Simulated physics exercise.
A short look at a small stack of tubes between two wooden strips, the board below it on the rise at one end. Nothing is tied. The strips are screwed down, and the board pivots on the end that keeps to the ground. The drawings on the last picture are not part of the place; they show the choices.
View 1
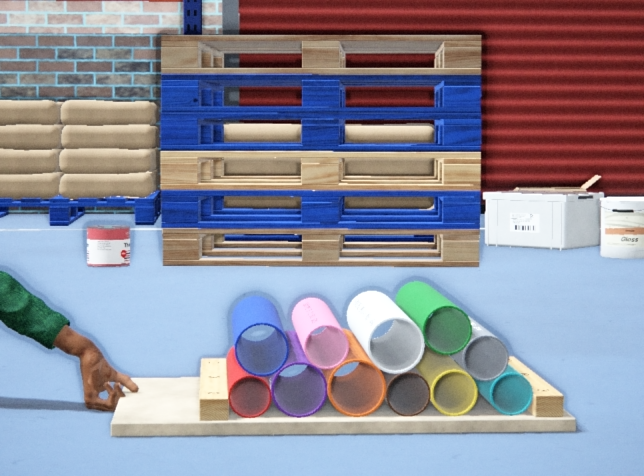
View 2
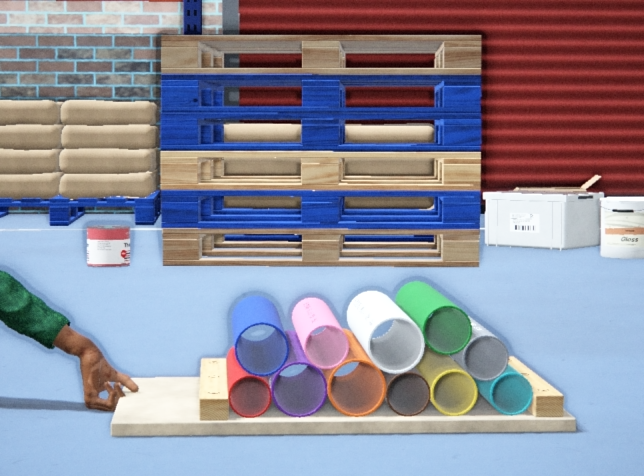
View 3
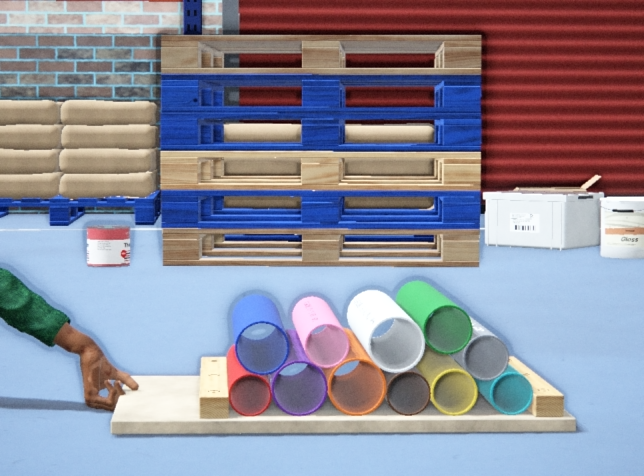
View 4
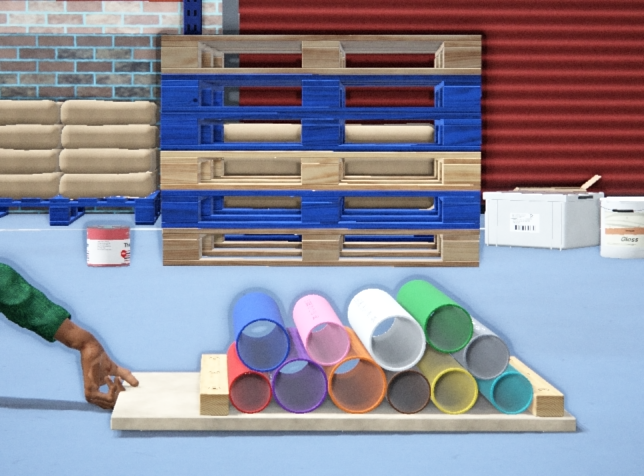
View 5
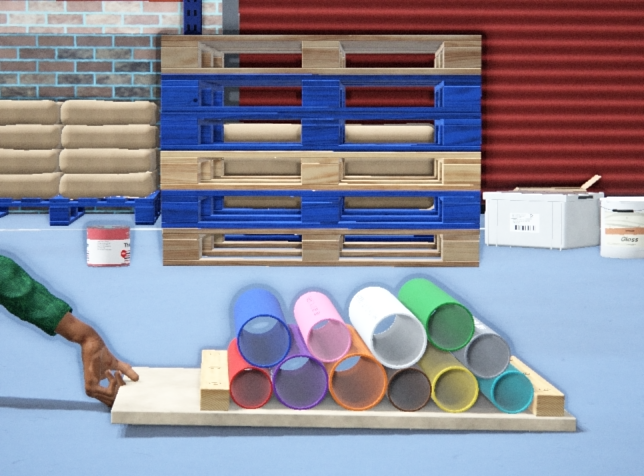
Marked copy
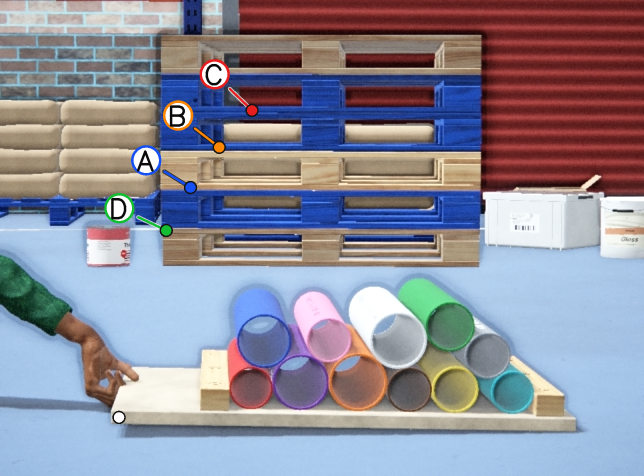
The clip shows a hand at the left end of a pale board, slightly raising that end, while a small stack of colourful tubes between two wooden strips tilts very slightly with it, keeping its arrangement.
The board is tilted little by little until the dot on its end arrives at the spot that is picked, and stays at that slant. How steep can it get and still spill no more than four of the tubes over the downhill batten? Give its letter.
The last mark within the limit is B.
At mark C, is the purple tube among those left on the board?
Yes, with C.
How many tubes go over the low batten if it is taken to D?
It comes to three.
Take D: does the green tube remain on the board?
No.
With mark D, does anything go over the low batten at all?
At D: Yes.
On the marked copy, A at (190, 188); B at (219, 147); C at (252, 111); D at (166, 231); the white dot at (119, 417).
With B. Early on, board at 20°.
Further on, board at 38°.
At the end, board at 38°, four over the low batten (white, grey, pink, green).
As for the rest, A three over the low batten (white, grey, green); C five over the low batten; D three over the low batten (white, grey, green).
